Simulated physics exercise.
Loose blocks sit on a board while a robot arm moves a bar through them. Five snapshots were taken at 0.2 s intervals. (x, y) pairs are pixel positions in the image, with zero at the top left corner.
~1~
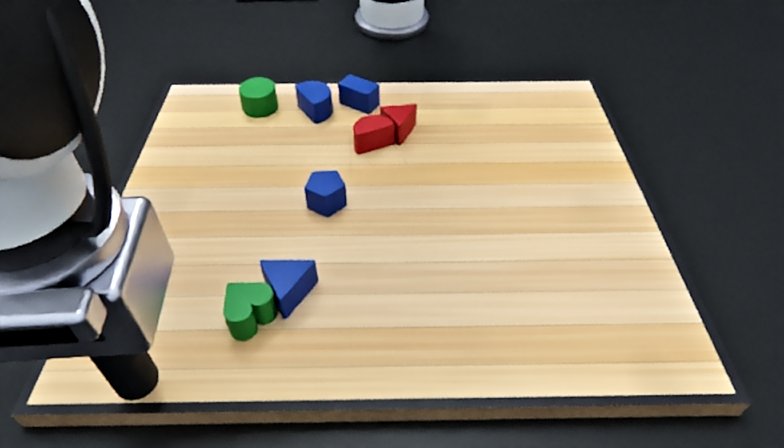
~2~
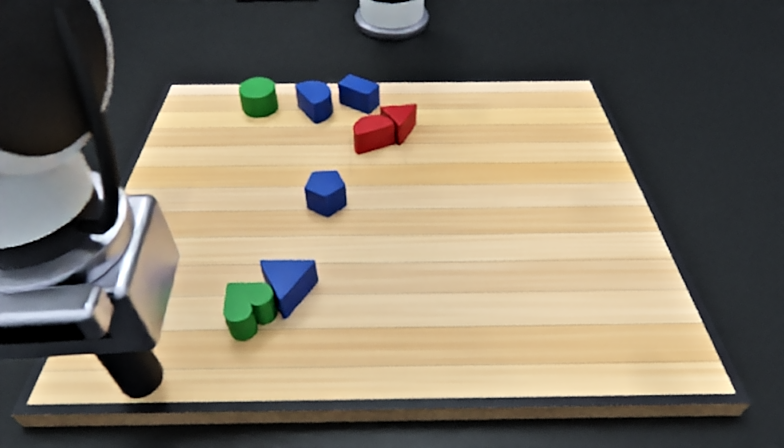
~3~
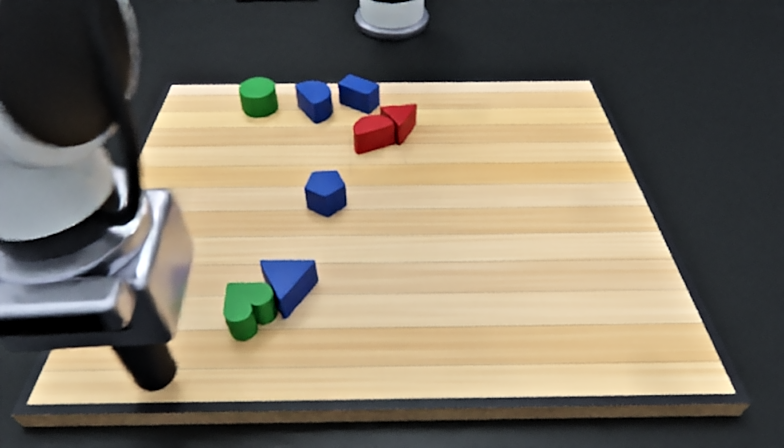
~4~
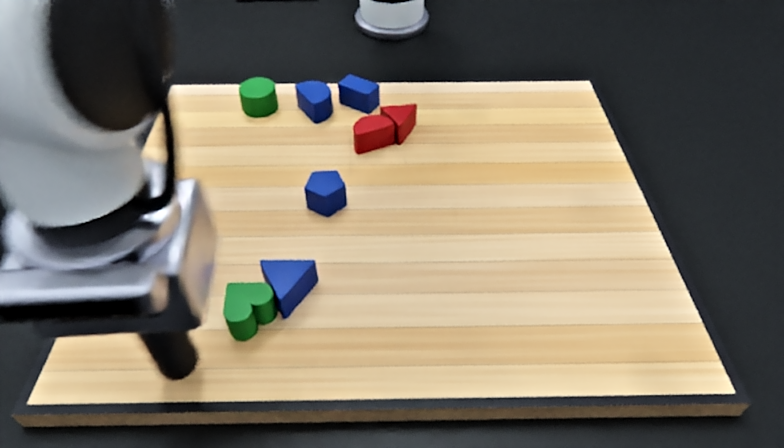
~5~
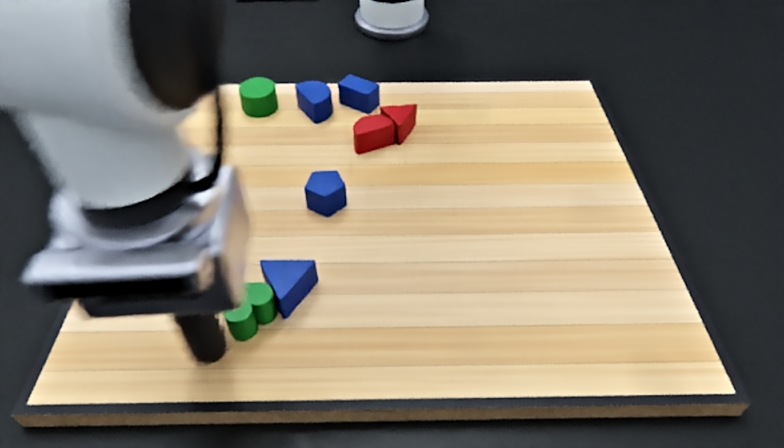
A robot arm at the left holds a dark bar over a pale wooden board, seen from a fixed, raised view against a black surface. A green heart-shaped block touches a blue triangle at lower left, a blue pentagon lies above, and green, blue and red blocks cluster near the far edge. The bar slides right and slightly away, slowly then faster, reaching the heart's left side, while the blocks stay still.
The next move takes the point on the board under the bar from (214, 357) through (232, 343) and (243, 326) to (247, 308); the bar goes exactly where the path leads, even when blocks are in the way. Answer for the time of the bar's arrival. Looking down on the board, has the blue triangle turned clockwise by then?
Final answer: No.
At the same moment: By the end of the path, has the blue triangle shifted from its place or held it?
It is shifted.
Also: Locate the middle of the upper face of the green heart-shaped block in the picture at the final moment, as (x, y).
The centre of its top will be at (281, 265).
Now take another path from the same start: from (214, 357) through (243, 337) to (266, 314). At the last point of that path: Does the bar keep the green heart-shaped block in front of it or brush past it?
Kept ahead.
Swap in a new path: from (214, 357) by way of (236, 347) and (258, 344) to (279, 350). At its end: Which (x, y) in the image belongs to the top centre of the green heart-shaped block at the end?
Pixel (266, 286).
On the path given first. Halfway along, bar (236, 326); green heart-shaped block (265, 283); blue triangle (301, 259), turned 15° anticlockwise.
At the end, bar (244, 299); green heart-shaped block (281, 265), turned 35° clockwise; blue triangle (318, 249), turned 25° anticlockwise.
